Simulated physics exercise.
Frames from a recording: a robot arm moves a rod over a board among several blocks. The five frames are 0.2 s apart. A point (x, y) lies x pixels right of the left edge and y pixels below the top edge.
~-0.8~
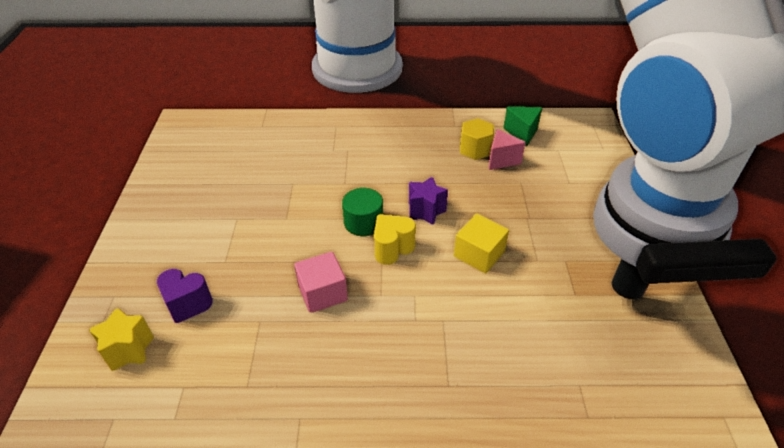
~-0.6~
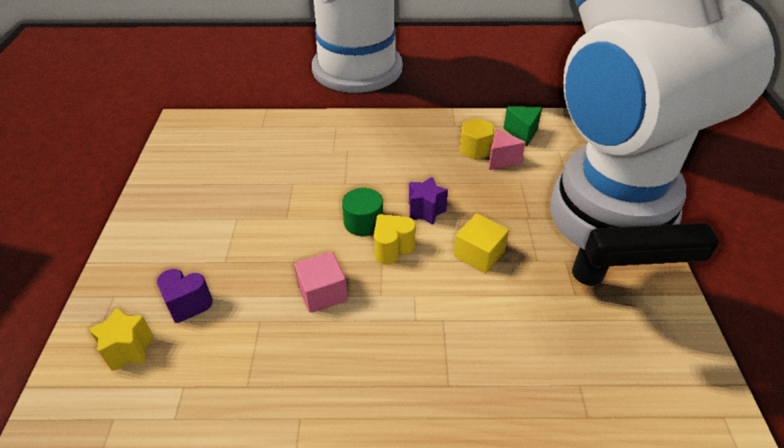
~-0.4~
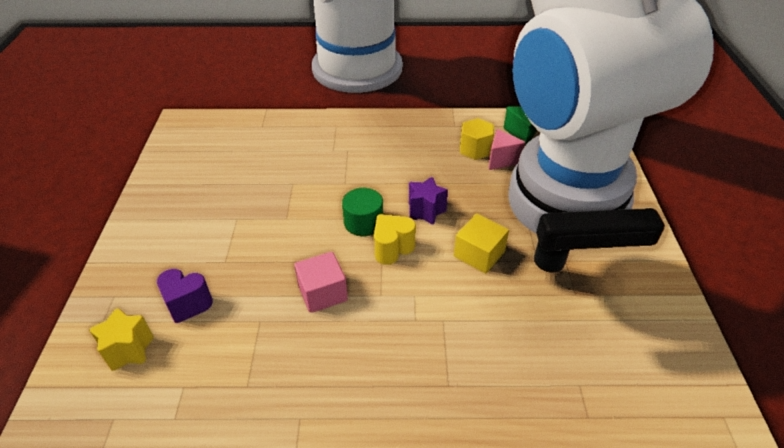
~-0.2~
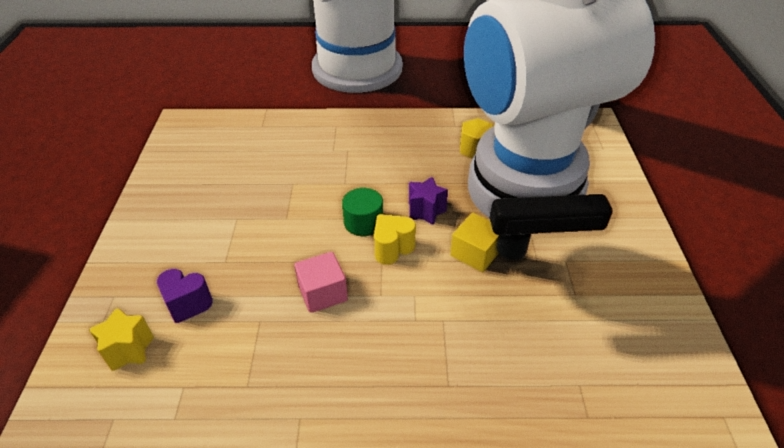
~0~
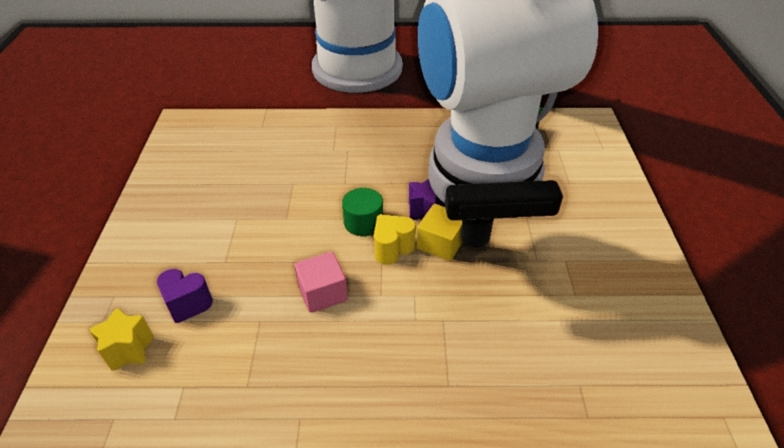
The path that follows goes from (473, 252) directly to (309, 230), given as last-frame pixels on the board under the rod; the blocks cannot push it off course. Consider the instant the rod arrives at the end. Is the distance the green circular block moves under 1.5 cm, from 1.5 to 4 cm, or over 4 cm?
It ends over 4 cm away.
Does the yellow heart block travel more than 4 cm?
Answer: Yes.
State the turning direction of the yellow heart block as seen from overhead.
I'd predict that, seen from above, the yellow heart block rotates counter-clockwise.
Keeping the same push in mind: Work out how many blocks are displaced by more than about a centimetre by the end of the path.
It shifts three blocks or more.
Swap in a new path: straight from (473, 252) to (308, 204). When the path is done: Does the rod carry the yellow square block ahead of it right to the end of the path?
Yes - that is the case.
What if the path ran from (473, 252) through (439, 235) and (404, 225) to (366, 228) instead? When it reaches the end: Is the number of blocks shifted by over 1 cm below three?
Final answer: No.
On the path given first. One third of the way, rod at (417, 230); green circular block at (353, 196); yellow heart block at (358, 229), turned 50° anticlockwise; yellow square block at (390, 208), turned 15° clockwise.
Two thirds of the way, rod at (361, 222); green circular block at (318, 178); yellow heart block at (339, 233), turned 115° anticlockwise; yellow square block at (339, 198), turned 25° clockwise.
At the end, rod at (306, 215); green circular block at (303, 161); yellow heart block at (331, 233), turned 140° anticlockwise; purple star in place; yellow square block at (299, 186), turned 60° clockwise.
